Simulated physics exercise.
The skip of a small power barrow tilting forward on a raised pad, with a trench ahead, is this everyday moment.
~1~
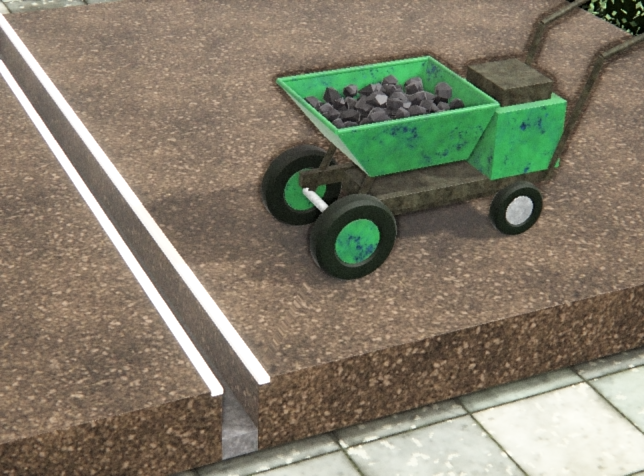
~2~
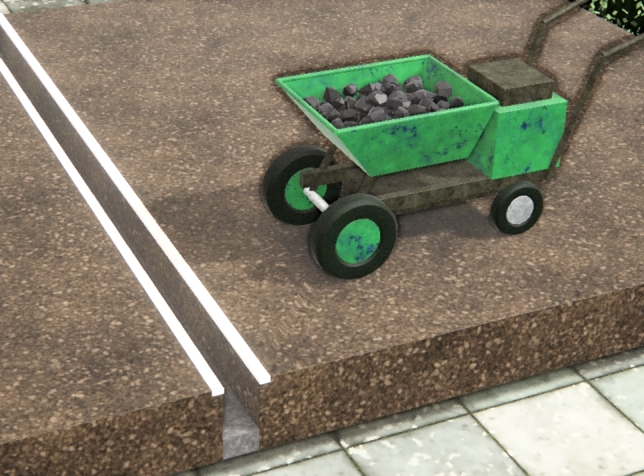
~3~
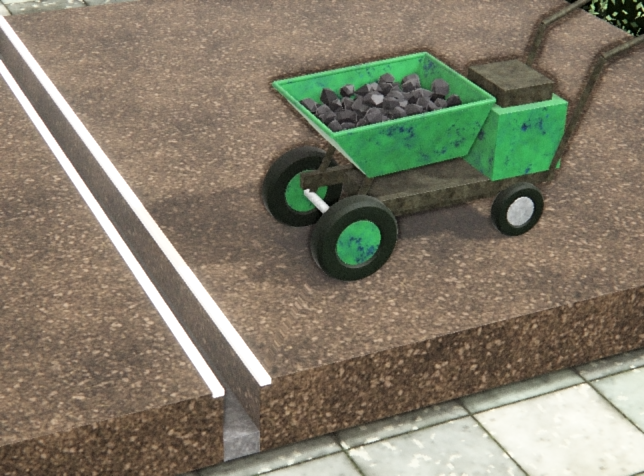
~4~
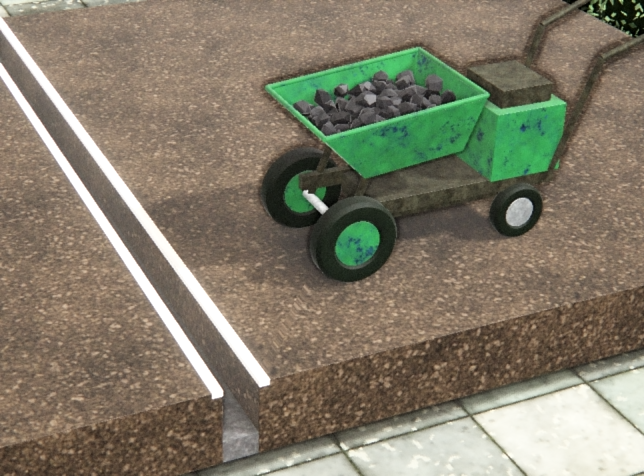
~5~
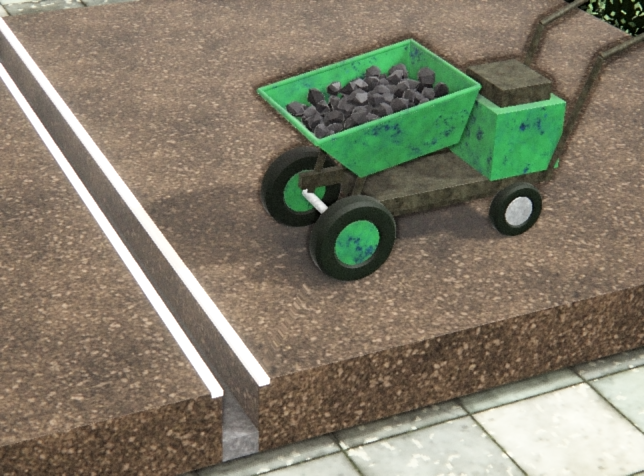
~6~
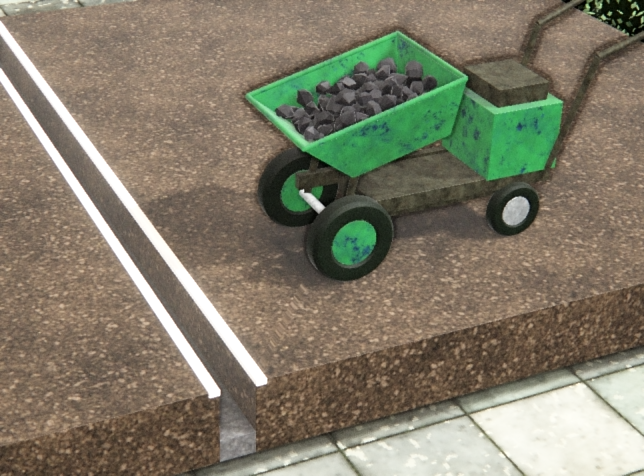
The green skip of a small barrow, loaded with dark lumps, tilts gradually forward to the left.
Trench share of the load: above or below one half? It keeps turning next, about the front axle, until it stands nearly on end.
Most of it.
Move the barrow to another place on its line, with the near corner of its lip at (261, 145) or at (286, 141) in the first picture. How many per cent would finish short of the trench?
In order: 0 % and 0 %.
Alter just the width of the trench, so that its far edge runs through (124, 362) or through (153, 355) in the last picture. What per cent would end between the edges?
Roughly 100 % first, 100 % second.
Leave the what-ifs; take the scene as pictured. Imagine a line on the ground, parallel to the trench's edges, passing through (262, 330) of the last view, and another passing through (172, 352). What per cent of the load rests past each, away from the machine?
In order: 100 per cent, then 10 per cent.
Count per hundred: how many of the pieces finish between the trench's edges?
About 70 per cent.
Soon, skip tipped steeply; all in the skip.
A while on, skip tipped steeply; most in the skip; a stray few short of the trench; a small part in or heaped over the trench; a small part falling.
Towards the end, skip tipped right over; a small part in the skip; a small part short of the trench; about two thirds in or heaped over the trench; a small part beyond it.
Finally, skip tipped right over; a small part short of the trench; about two thirds in or heaped over the trench; a small part beyond it.
